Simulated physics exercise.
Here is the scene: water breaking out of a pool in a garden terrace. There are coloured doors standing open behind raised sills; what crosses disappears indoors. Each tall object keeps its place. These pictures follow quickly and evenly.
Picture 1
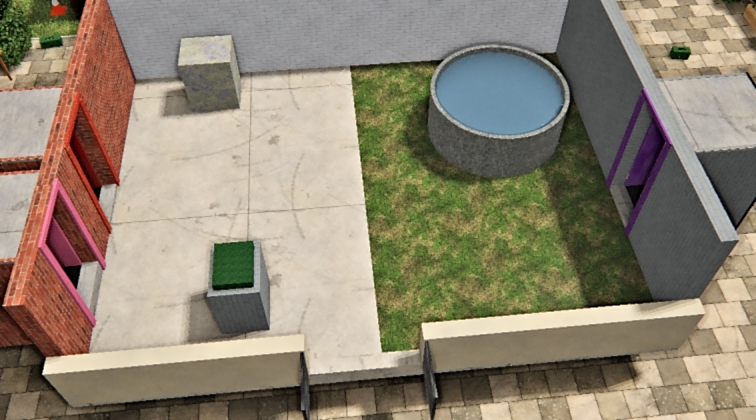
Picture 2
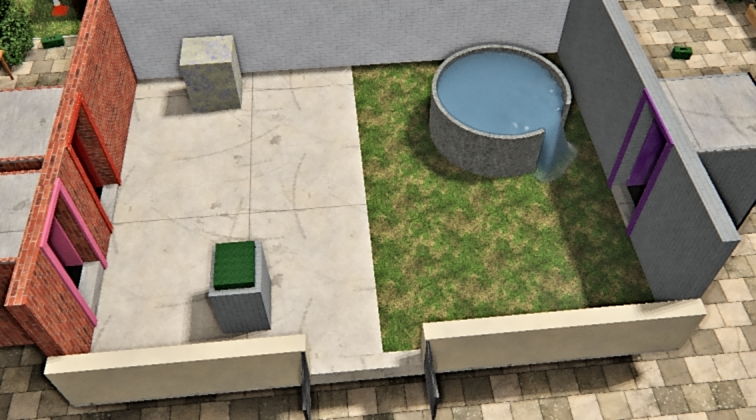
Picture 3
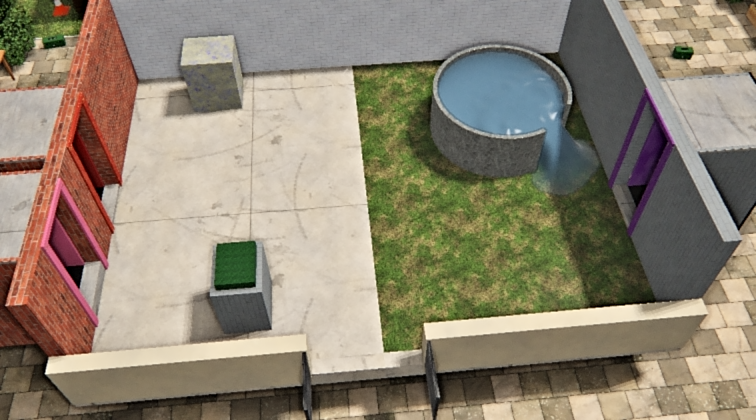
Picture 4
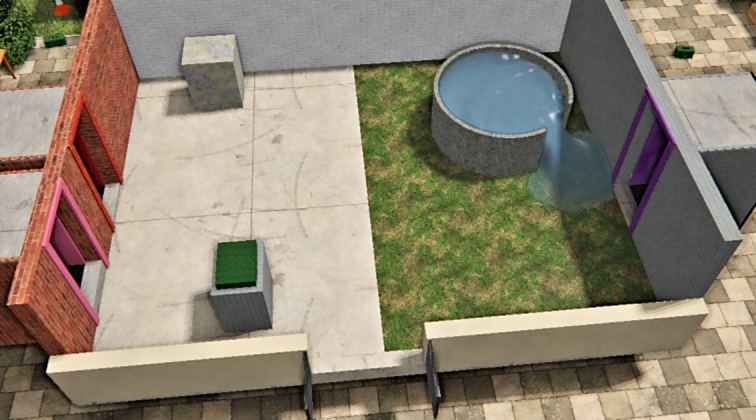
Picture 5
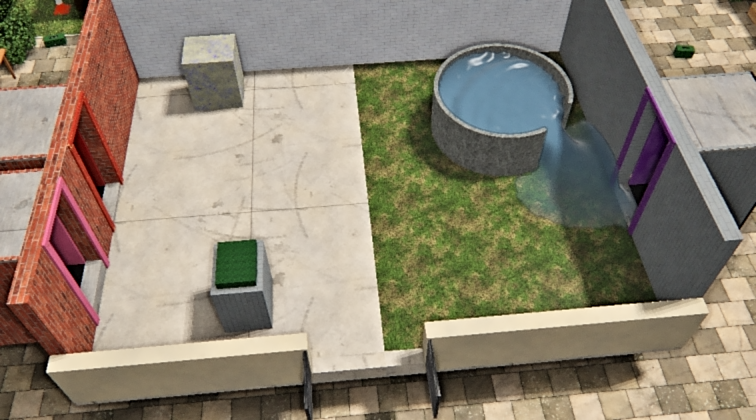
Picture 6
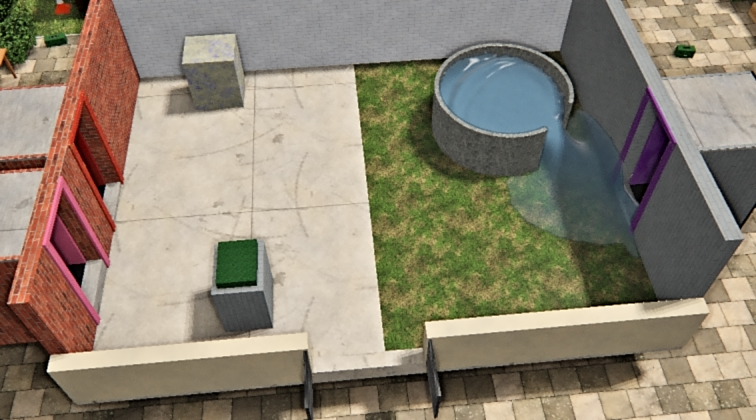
In a walled garden terrace, water pours from a round pool's gap and spreads rightward across grass.
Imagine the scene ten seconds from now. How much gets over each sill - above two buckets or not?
At the red door, not above two buckets. At the purple door, above two buckets. At the pink door, not above two buckets.
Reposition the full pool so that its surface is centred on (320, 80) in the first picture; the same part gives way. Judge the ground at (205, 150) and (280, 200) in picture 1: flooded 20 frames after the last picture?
In the order asked: Unreached, then unreached.
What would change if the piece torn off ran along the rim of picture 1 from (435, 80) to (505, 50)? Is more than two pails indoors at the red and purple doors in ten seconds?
Note: Red crosses the line, purple misses the line.
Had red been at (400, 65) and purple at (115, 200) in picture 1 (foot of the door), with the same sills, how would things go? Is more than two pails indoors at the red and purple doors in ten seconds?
My reading: Red door lets less in, purple door stays under.
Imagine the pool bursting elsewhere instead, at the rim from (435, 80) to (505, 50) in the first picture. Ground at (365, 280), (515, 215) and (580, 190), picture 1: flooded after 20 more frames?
Point by point: Unwetted; unwetted; soaked.
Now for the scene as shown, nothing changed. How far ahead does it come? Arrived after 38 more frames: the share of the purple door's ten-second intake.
Some 95 in a hundred.
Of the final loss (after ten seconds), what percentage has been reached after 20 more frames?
It should be close to 45 percent by then.
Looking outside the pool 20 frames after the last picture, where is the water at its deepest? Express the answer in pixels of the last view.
At about (598, 163).
A moment on, water covers 15 % of the floor; the red door not reached, the purple door over two buckets in, the pink door not reached.
Next, water covers 20 % of the floor; the red door not reached, the purple door far over two buckets in, the pink door not reached.
Then, water covers 30 % of the floor; the red door not reached, the purple door far over two buckets in, the pink door not reached.
Later, water covers 65 % of the floor; the red door not reached, the purple door far over two buckets in, the pink door not reached.
In the end, water covers 95 % of the floor; the red door wet at the sill, nothing in, the purple door far over two buckets in, the pink door wet at the sill, nothing in.
